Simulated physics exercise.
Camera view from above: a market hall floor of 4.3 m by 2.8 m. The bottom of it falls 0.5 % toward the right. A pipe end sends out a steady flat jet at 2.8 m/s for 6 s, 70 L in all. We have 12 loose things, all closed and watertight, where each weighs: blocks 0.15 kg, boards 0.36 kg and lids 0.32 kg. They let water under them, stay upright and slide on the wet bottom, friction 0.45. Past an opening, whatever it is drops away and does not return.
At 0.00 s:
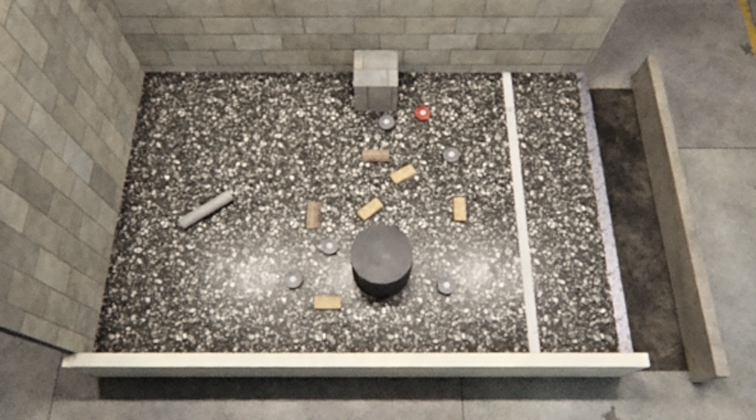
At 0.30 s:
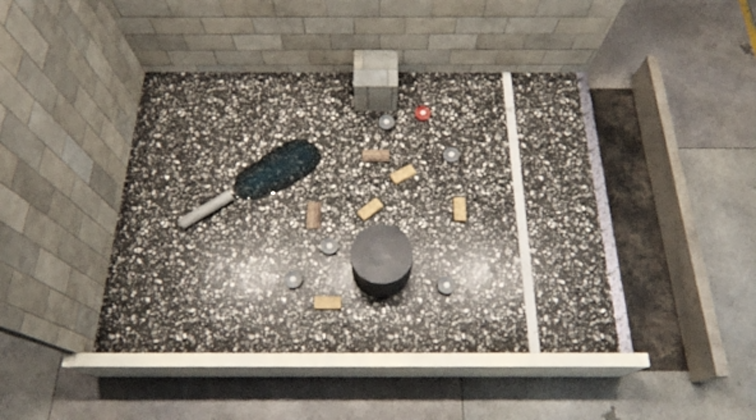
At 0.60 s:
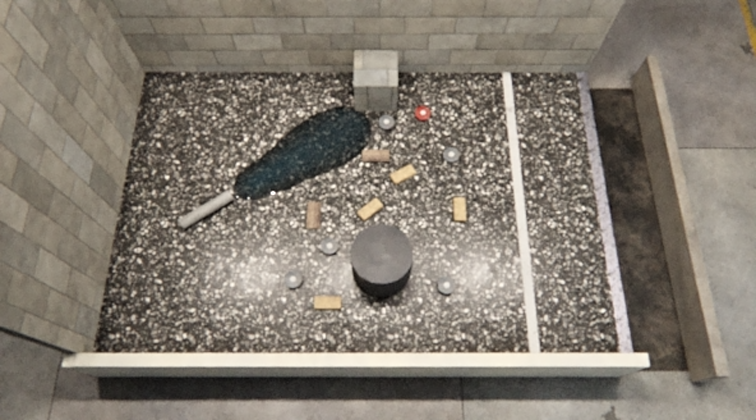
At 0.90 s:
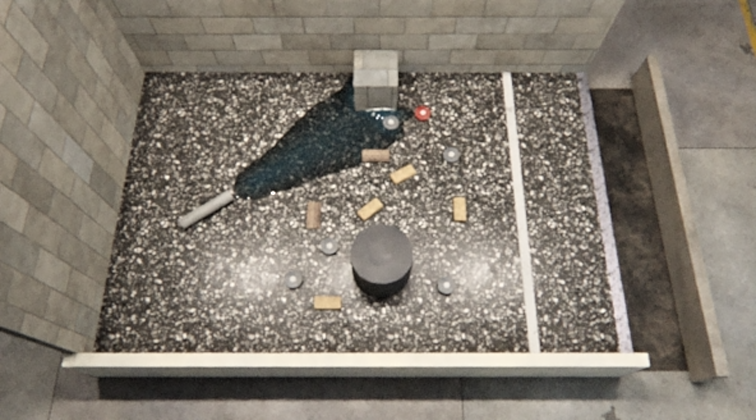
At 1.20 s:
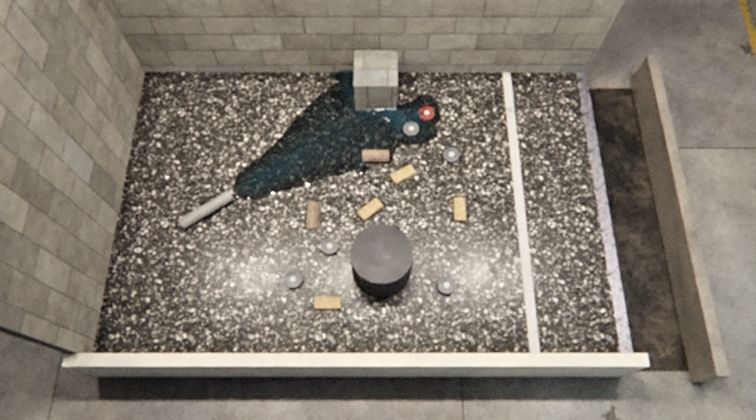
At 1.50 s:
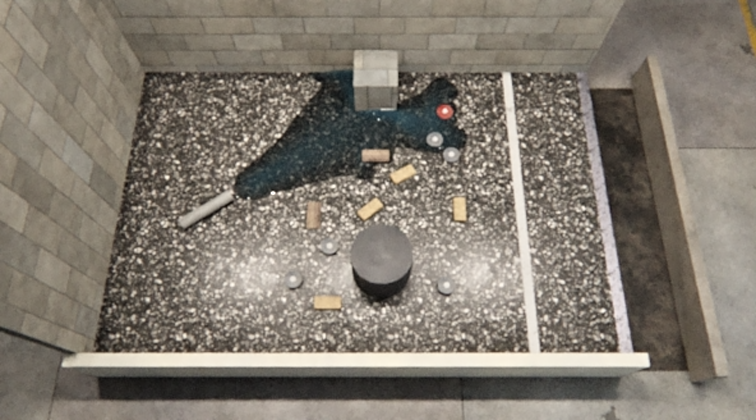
The footage shows dark water spreading from a pipe end across a speckled floor toward a grey block near the back wall, then flowing around it and pushing a grey lid and the red lid to the right.
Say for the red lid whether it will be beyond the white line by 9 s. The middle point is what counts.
Success, it's over.
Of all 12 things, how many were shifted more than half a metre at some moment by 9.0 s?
The answer here is 2.
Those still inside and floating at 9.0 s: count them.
At that instant the tally stands at 0.
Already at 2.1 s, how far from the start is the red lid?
60 cm, give or take.
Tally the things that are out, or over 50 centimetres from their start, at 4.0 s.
The number I get is 2.
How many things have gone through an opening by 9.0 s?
Tally so far: 1.
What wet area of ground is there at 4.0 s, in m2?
The covered patch comes to about 3.5 m2.
After 2.1 s the red lid is near (484, 106), 0.6 m from its start, aground; 0 of 12 are over the mark; 0 afloat.
After 4.0 s the red lid is near (544, 98), 1.2 m from its start, aground; 1 of 12 are over the mark; 0 afloat.
After 6.3 s the red lid has gone out; 1 of 12 are over the mark; 0 afloat.
After 9.0 s the red lid has gone out; 1 of 12 are over the mark; 0 afloat.
